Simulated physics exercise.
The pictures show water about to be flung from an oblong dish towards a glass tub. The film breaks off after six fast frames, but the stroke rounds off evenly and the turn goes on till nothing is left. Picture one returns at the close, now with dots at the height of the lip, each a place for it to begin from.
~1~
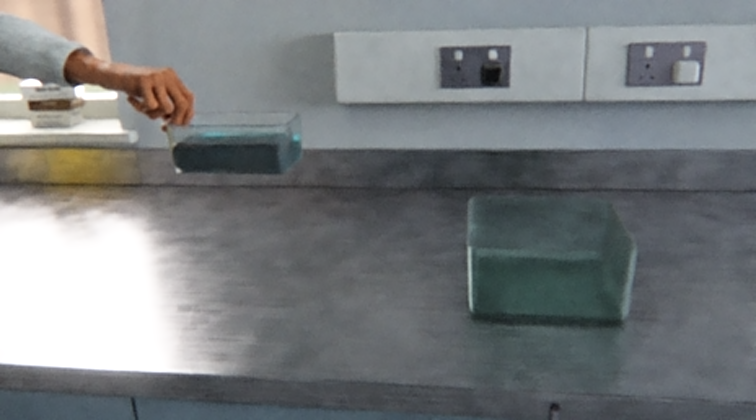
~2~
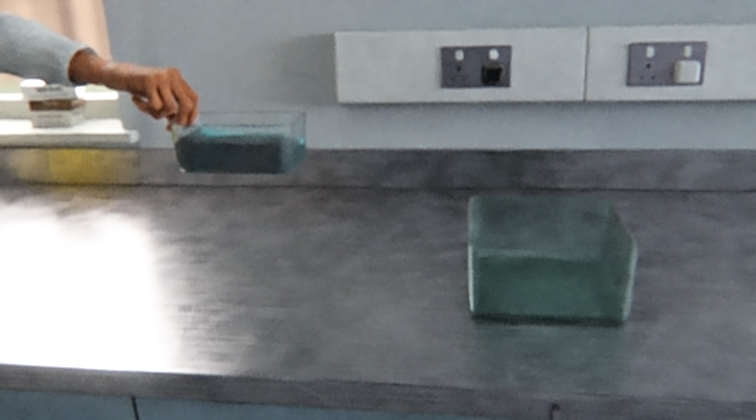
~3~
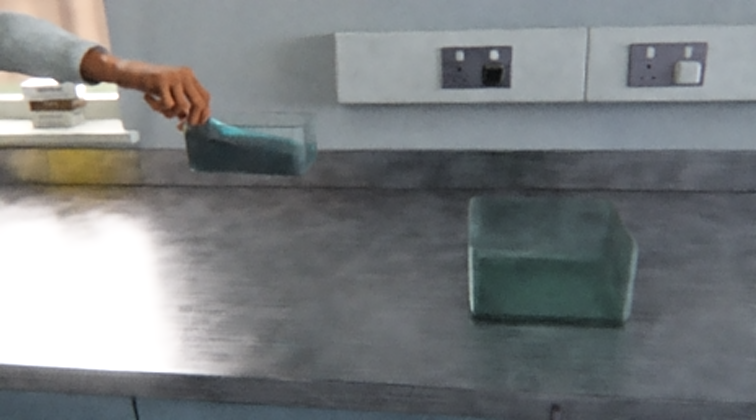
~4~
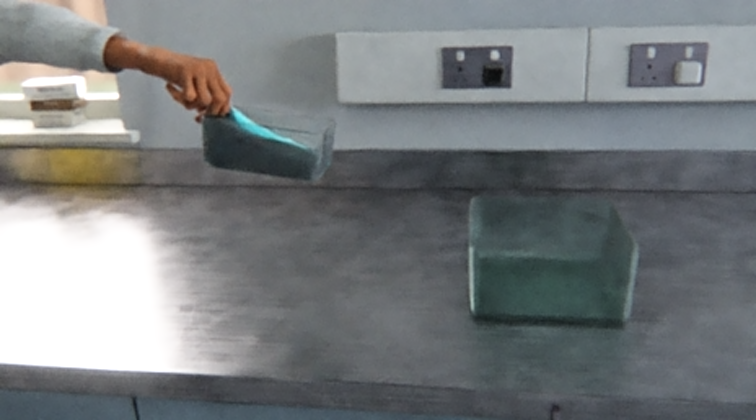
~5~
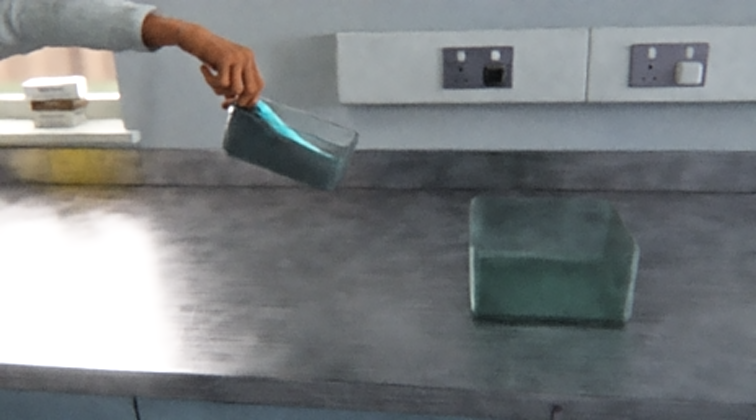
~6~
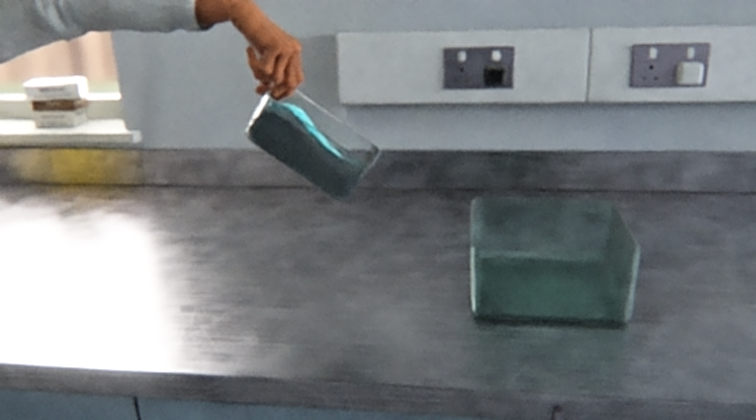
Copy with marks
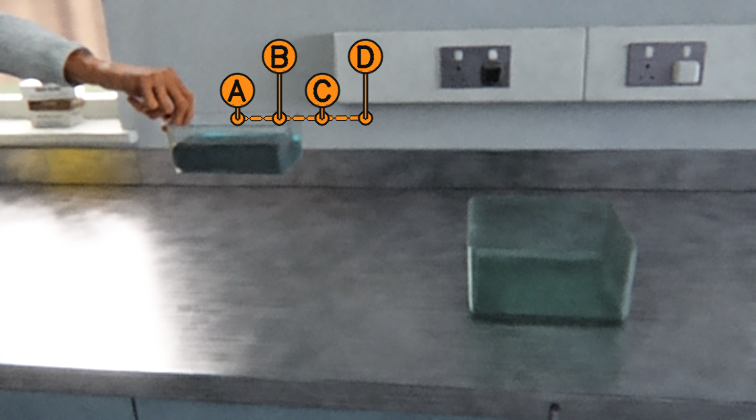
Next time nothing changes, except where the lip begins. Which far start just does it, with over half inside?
C.
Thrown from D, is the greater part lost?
No, not at all.
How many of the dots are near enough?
Two.
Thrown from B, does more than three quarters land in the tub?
No.
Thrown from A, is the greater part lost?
Yes, it does.
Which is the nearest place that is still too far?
B.
On the marked copy, A at (237, 118); B at (279, 118); C at (322, 118); D at (365, 118).
With A, about 3 % lands in the tub, 93 % falls short and 4 % goes beside or beyond.
With B, about 27 % lands in the tub, 63 % falls short and 10 % goes beside or beyond.
With C, about 68 % lands in the tub, 23 % falls short and 9 % goes beside or beyond.
With D, about 95 % lands in the tub, 3 % falls short.
